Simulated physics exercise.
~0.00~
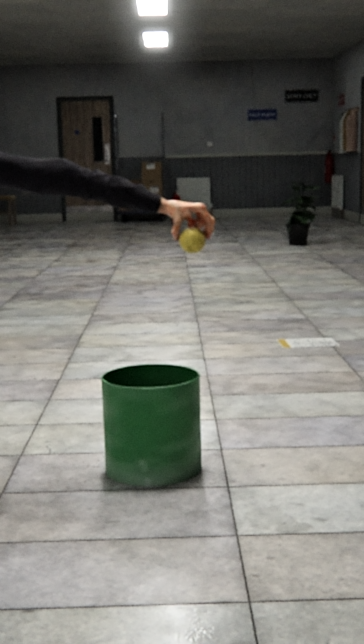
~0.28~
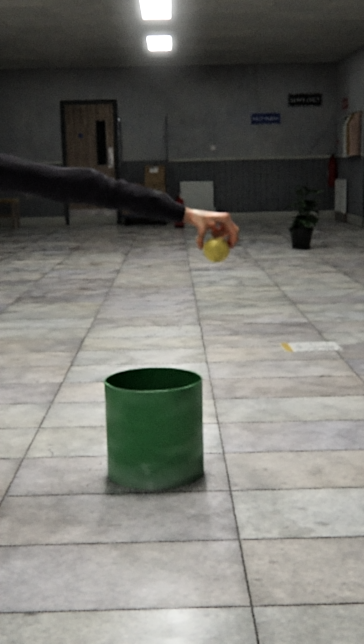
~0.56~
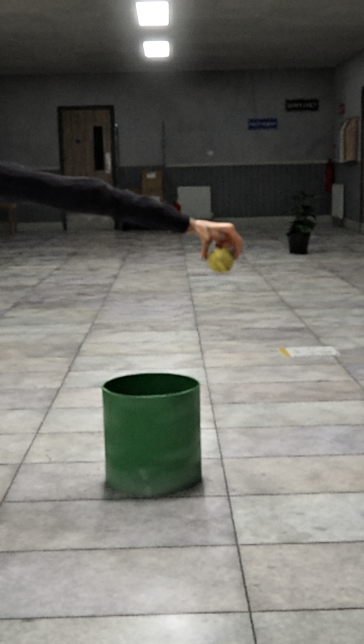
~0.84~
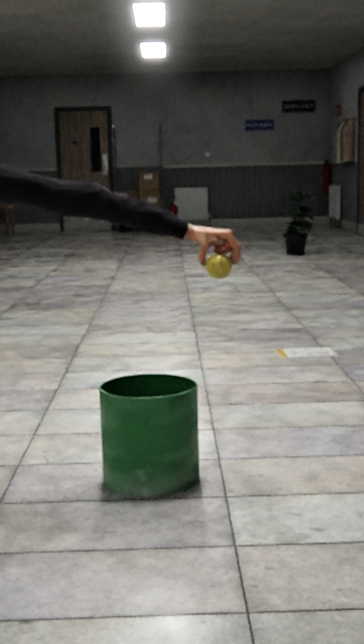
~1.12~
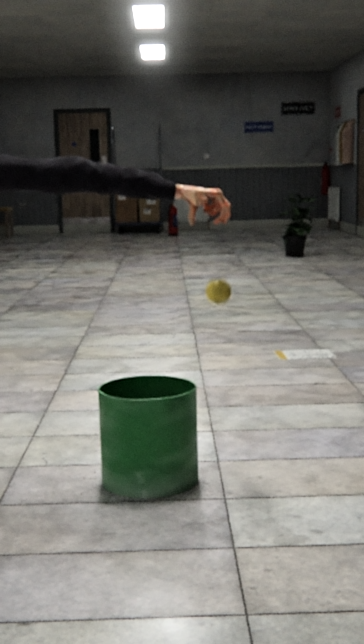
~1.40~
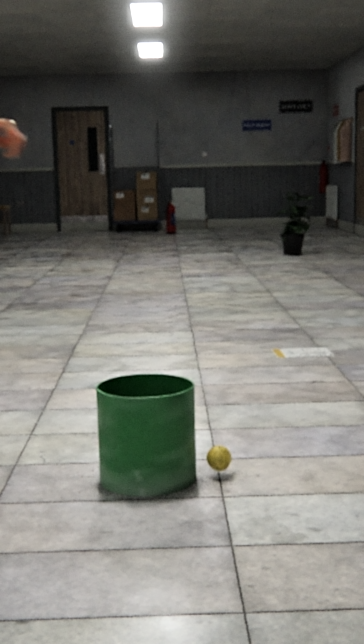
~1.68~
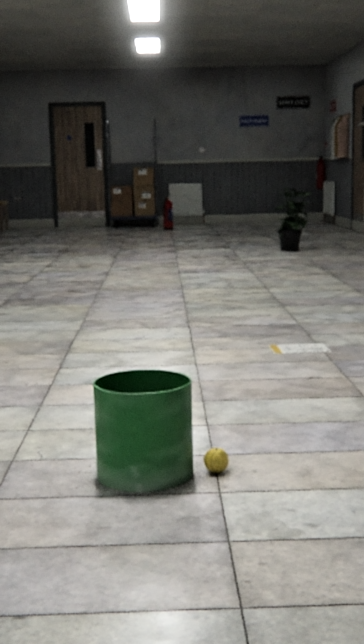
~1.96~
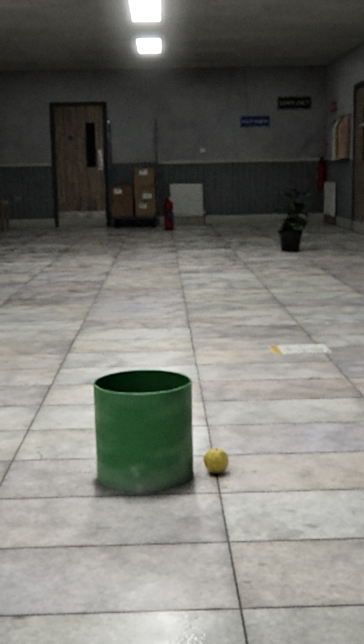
A yellow apple drops from a hand and lands beside the green bucket, outside it.
